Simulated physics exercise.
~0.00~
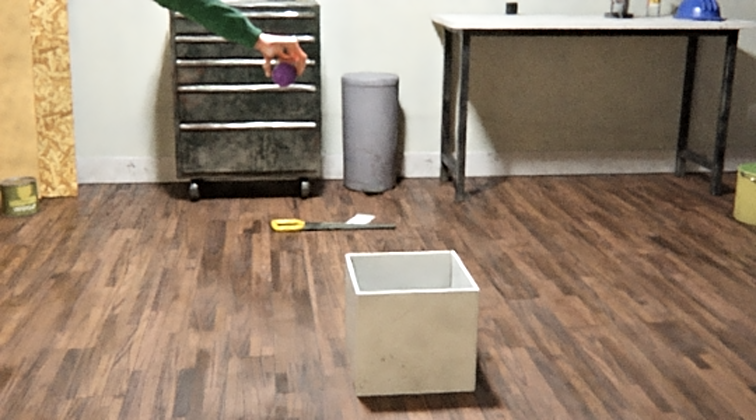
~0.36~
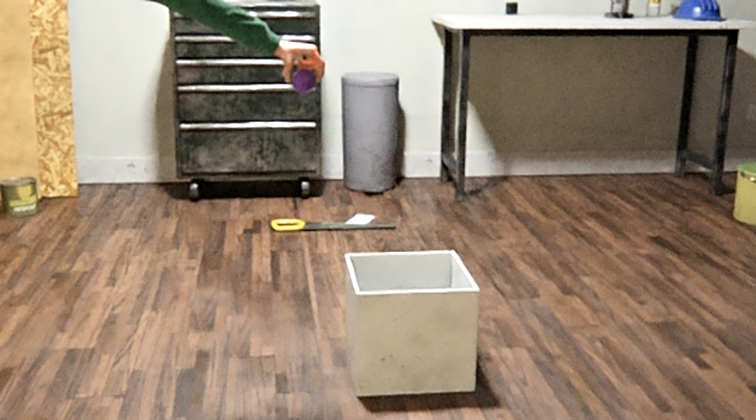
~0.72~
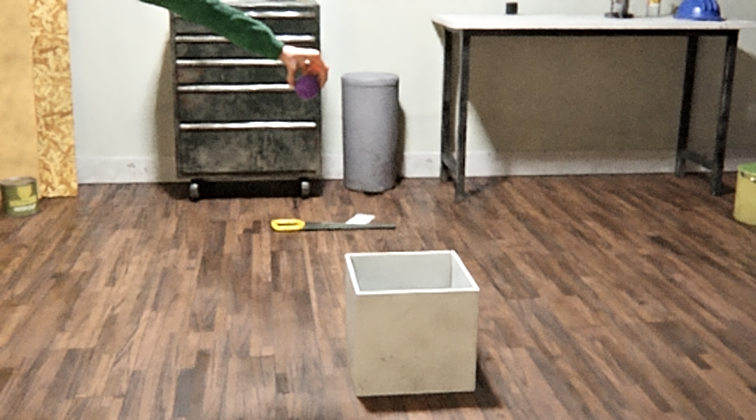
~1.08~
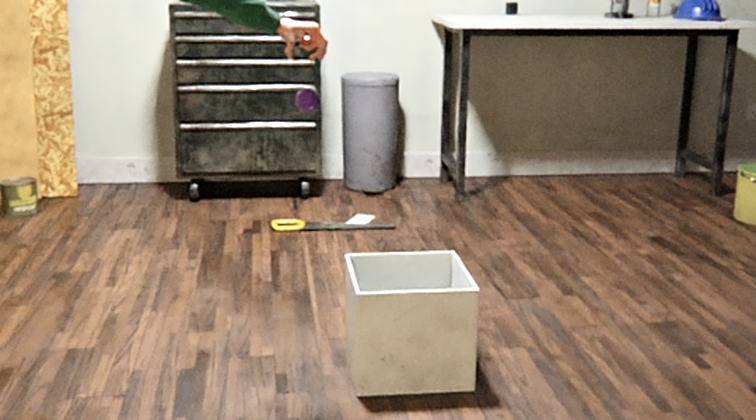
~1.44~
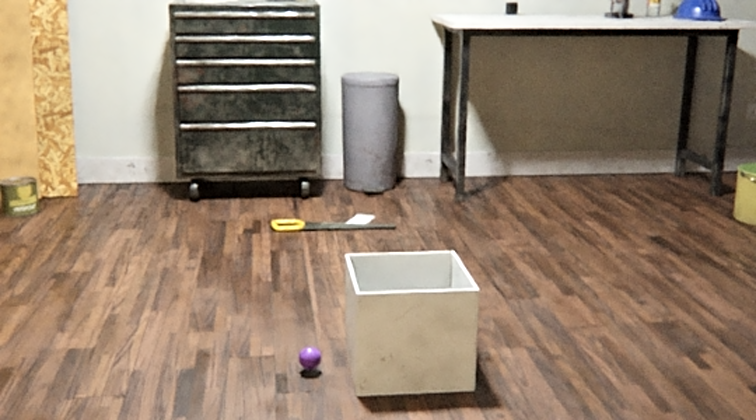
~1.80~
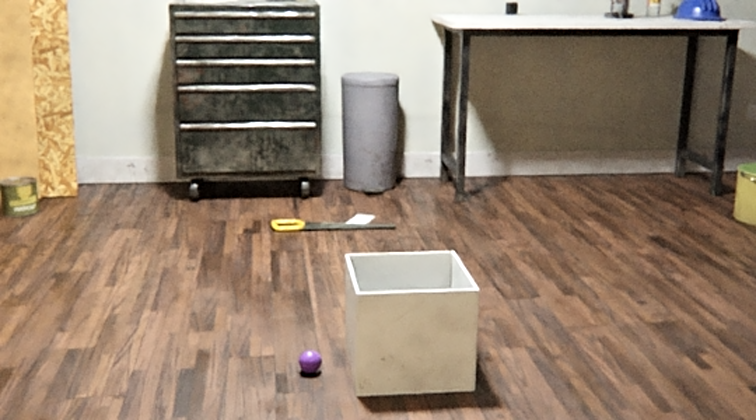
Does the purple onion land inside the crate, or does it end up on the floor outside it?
The purple onion misses the crate and ends up on the wooden floor just to its left.
